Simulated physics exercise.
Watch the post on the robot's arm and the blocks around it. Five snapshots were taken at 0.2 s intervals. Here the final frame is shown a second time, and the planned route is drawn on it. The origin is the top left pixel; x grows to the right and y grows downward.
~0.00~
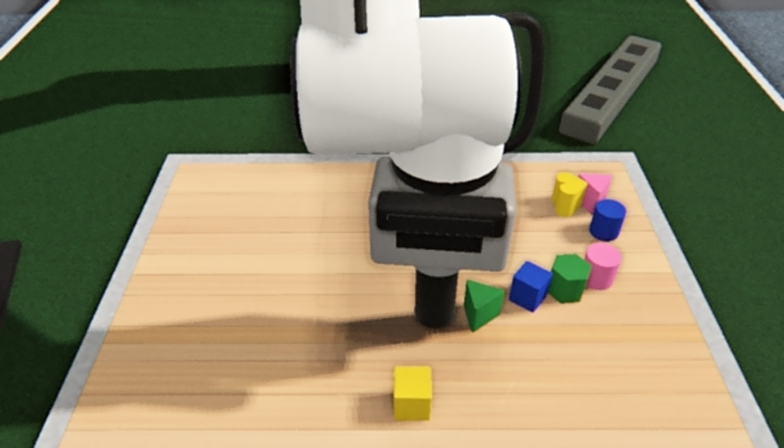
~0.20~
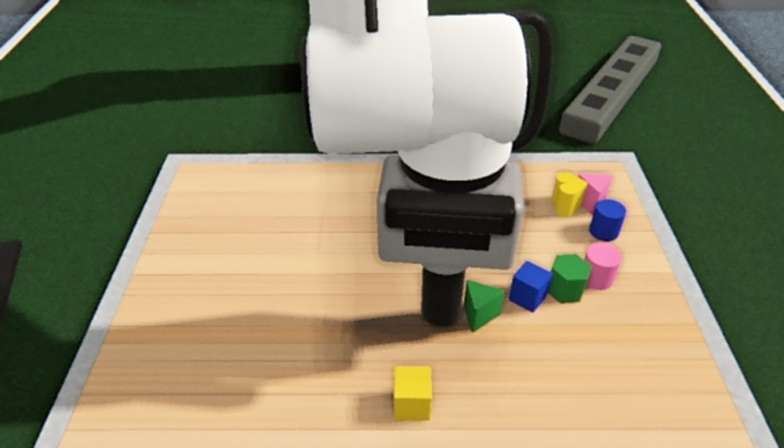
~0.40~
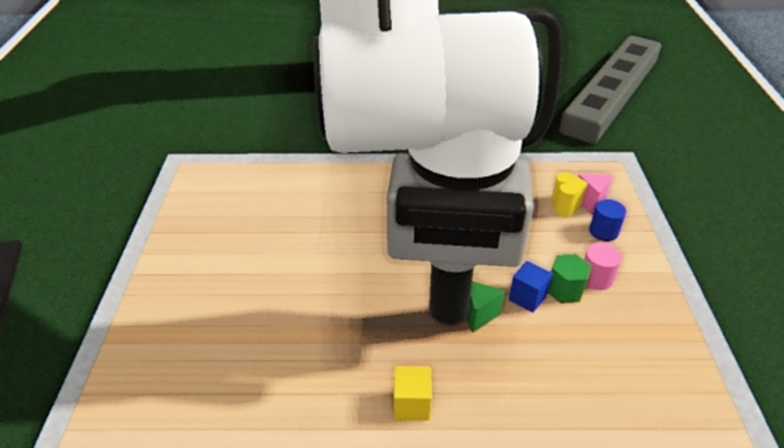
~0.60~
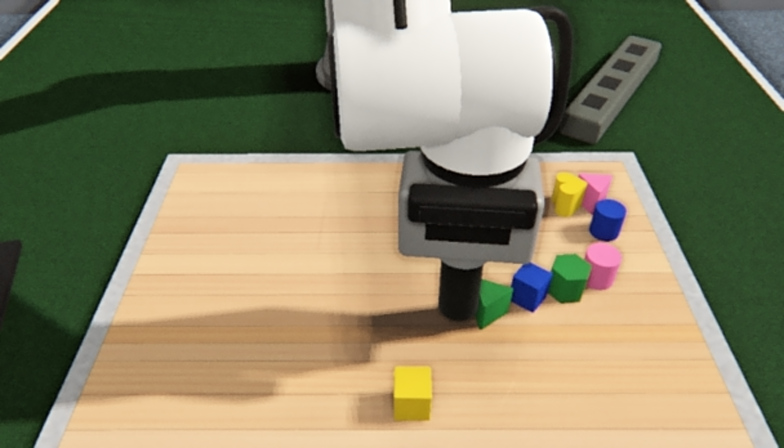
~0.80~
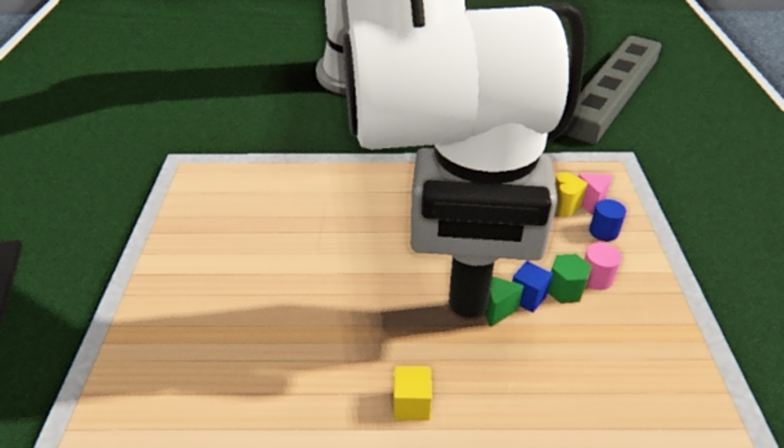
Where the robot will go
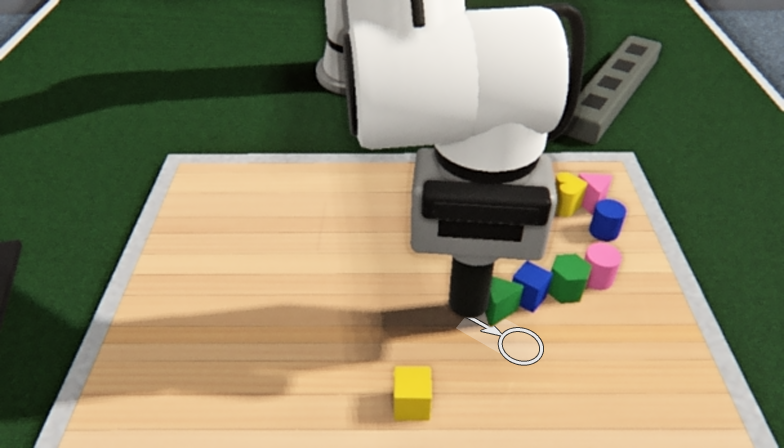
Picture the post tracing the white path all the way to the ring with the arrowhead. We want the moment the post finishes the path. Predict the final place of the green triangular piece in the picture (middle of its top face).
When the path ends, it will be at (541, 301).
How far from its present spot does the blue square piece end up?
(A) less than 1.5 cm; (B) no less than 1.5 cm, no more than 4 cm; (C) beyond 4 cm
Letter A.
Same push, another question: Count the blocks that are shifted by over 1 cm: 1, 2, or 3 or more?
Only one of them.
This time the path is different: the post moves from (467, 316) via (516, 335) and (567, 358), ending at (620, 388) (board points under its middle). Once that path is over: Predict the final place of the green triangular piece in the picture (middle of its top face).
Expect it around (561, 300).
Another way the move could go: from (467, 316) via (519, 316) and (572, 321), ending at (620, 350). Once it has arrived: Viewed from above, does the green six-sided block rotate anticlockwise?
No, I don't think so.
Path on the board, straight from (467, 316) to (521, 346).
What follows on the original path. Halfway along, post (496, 318); green triangular piece (527, 297), turned 25° anticlockwise; blue square piece (536, 273), turned 15° anticlockwise.
At the end, post (524, 333); green triangular piece (541, 301), turned 45° anticlockwise; blue square piece (536, 273), turned 15° anticlockwise; green six-sided block in place.
